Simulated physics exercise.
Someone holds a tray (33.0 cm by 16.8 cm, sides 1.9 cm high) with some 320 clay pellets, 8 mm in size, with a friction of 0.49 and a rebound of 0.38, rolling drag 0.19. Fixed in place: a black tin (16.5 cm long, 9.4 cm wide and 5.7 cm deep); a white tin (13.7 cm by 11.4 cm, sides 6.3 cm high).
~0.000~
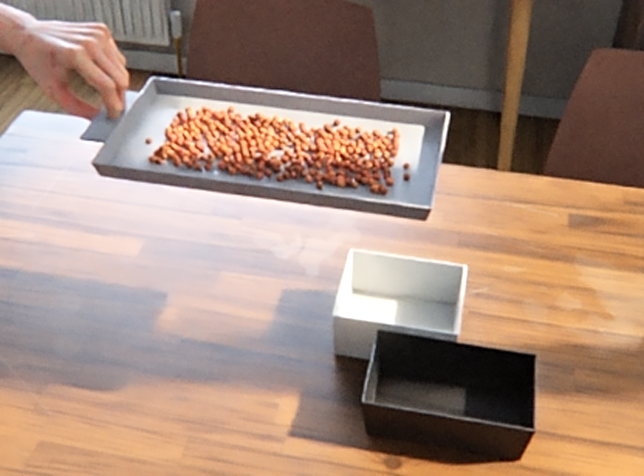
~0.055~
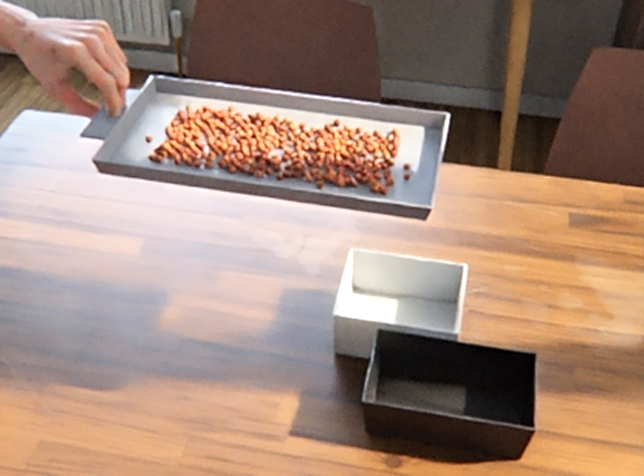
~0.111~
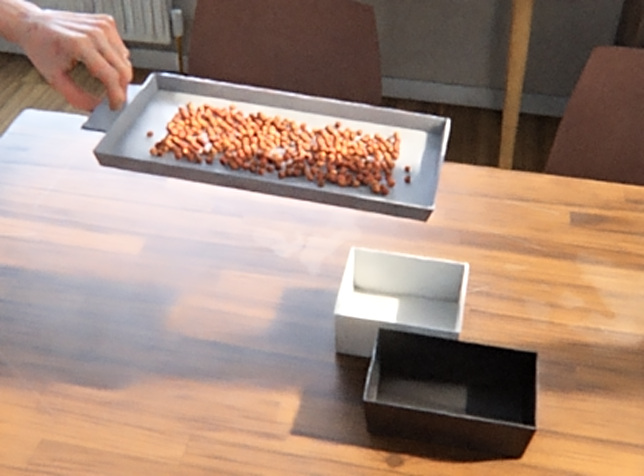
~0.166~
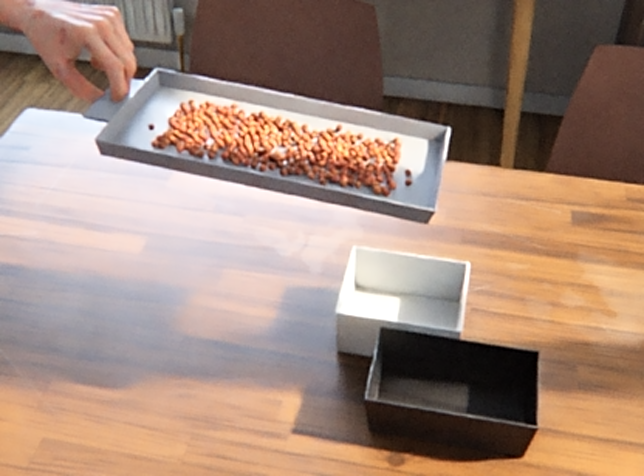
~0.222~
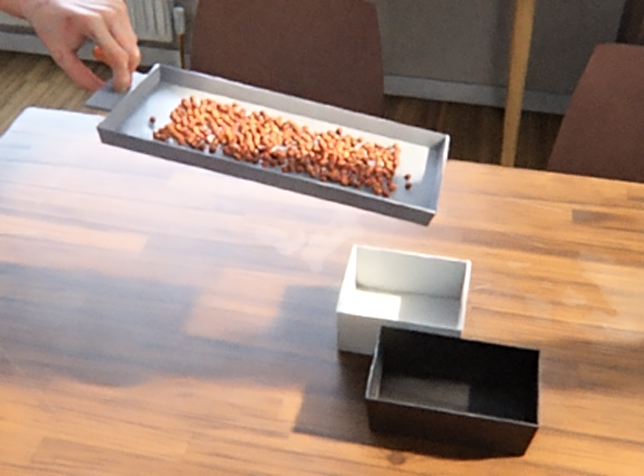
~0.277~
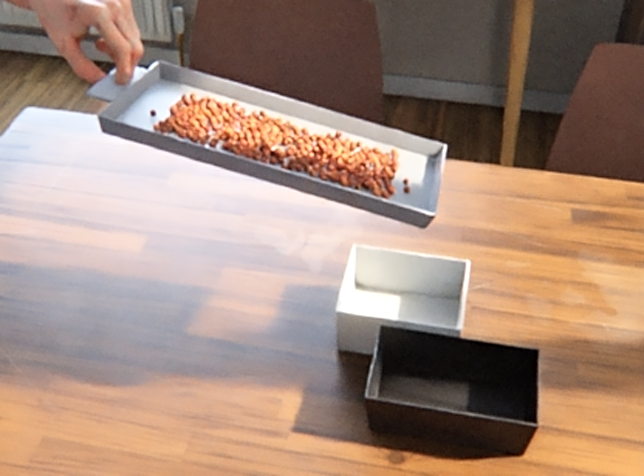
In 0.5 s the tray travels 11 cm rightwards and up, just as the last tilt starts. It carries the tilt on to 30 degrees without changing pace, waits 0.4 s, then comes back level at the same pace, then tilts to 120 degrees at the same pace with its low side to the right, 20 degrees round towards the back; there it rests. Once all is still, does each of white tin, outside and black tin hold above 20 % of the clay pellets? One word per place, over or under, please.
White tin: Over. Outside: Under. Black tin: Under.
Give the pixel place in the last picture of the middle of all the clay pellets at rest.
Near pixel (408, 325).
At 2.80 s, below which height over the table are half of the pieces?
Median height: Approx. 14 cm.
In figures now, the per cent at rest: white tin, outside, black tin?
The white tin ends with 85 per cent, 5 per cent lands outside, and the black tin gets 10 per cent.
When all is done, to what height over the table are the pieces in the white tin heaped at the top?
Measured height, approx. 2.5 cm.
After 1.25 s, tilt 14 degrees; tray 100 %; middle of all pieces on or above the table near (338, 140).
After 2.05 s, tilt 34 degrees; tray 100 %; middle of all pieces on or above the table near (431, 139).
Then, at 2.80 s, tilt 85 degrees; white tin 20 %, tray 60 %, in the air 15 %; middle of all pieces on or above the table near (410, 259).
After 3.51 s, tilt 120 degrees; black tin 10 %, outside 5 %, white tin 85 %; middle of all pieces on or above the table near (404, 327).
In the end, at 3.8 s, black tin 10 %, outside 5 %, white tin 85 %, tray 0 %.
